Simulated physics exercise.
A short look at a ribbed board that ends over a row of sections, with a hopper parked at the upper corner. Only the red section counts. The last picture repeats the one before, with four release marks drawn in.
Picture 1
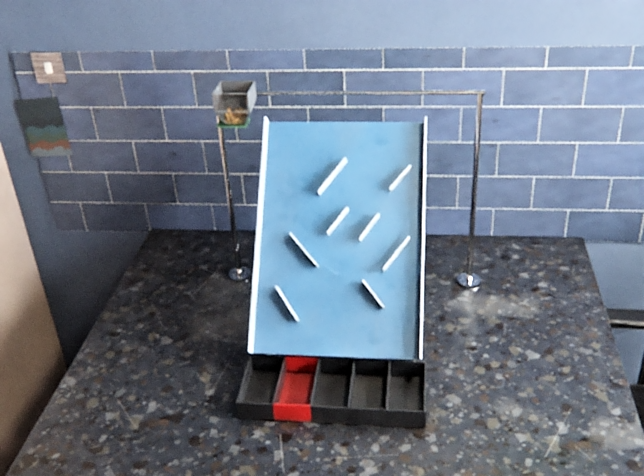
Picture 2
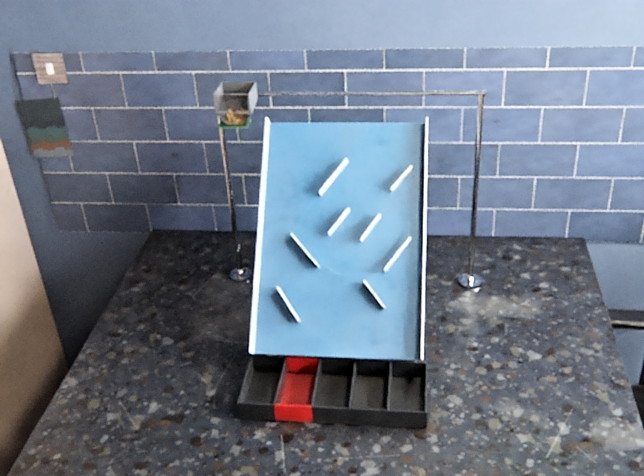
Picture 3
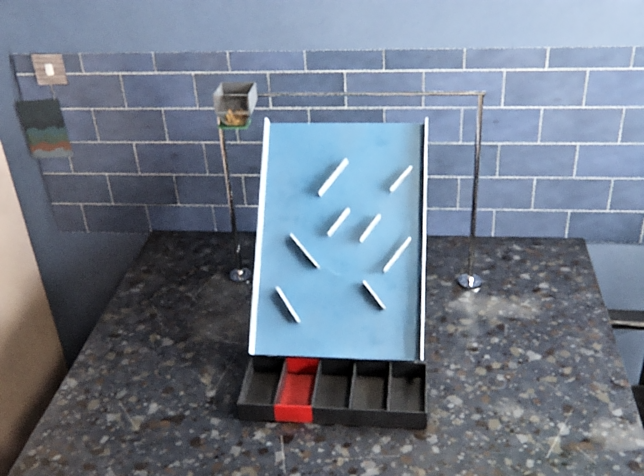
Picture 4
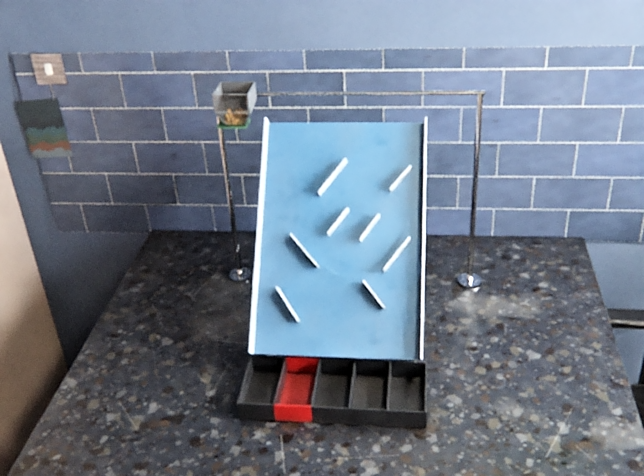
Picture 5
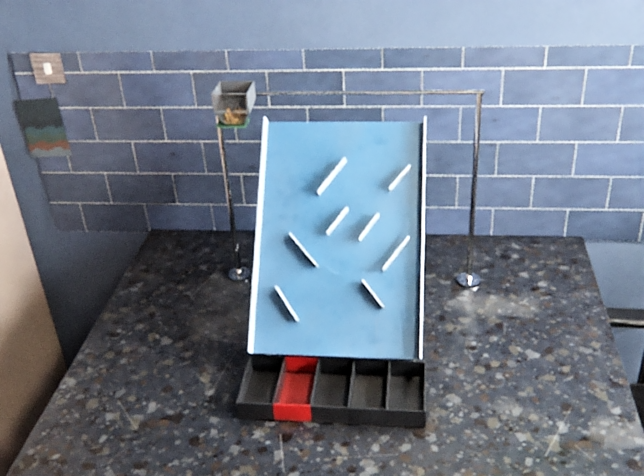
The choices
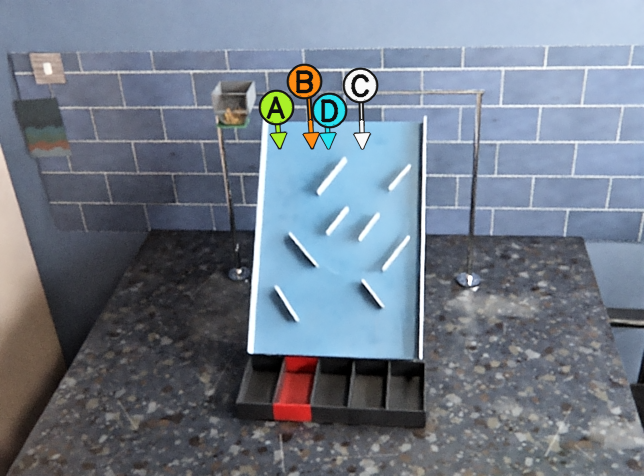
A blue ribbed board stands above a row of black and red sections, and nothing moves.
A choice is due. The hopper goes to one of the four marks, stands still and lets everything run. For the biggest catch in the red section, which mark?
It is C.
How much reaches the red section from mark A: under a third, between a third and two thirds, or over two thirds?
It is under a third.
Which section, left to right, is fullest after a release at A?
It is the first one.
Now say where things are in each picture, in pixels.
Hopper (237, 115), round wooden beads, door shut, in the first frame.
Ribs (319, 192) to (347, 158), (391, 189) to (412, 166), (328, 233) to (349, 207), in the second frame.
Ribs (360, 240) to (379, 214), (291, 234) to (317, 266), (384, 270) to (410, 238), in the third frame.
Ribs (276, 287) to (298, 320), (363, 280) to (384, 307), in the fourth frame.
Red section (292, 412), number 2 of 5 from the left, in the fifth frame.
On the marked copy, mark A meets the board at (279, 142); mark B meets the board at (311, 142); mark C meets the board at (362, 143); mark D meets the board at (328, 142).
With A, just a few in the red section, the larger part in other sections, roughly a quarter outside the box.
With B, just a few in the red section, the larger part in other sections, roughly a quarter outside the box.
With C, roughly a third in the red section, roughly half in other sections, roughly a quarter outside the box.
With D, about a tenth in the red section, the larger part in other sections, about a tenth outside the box.
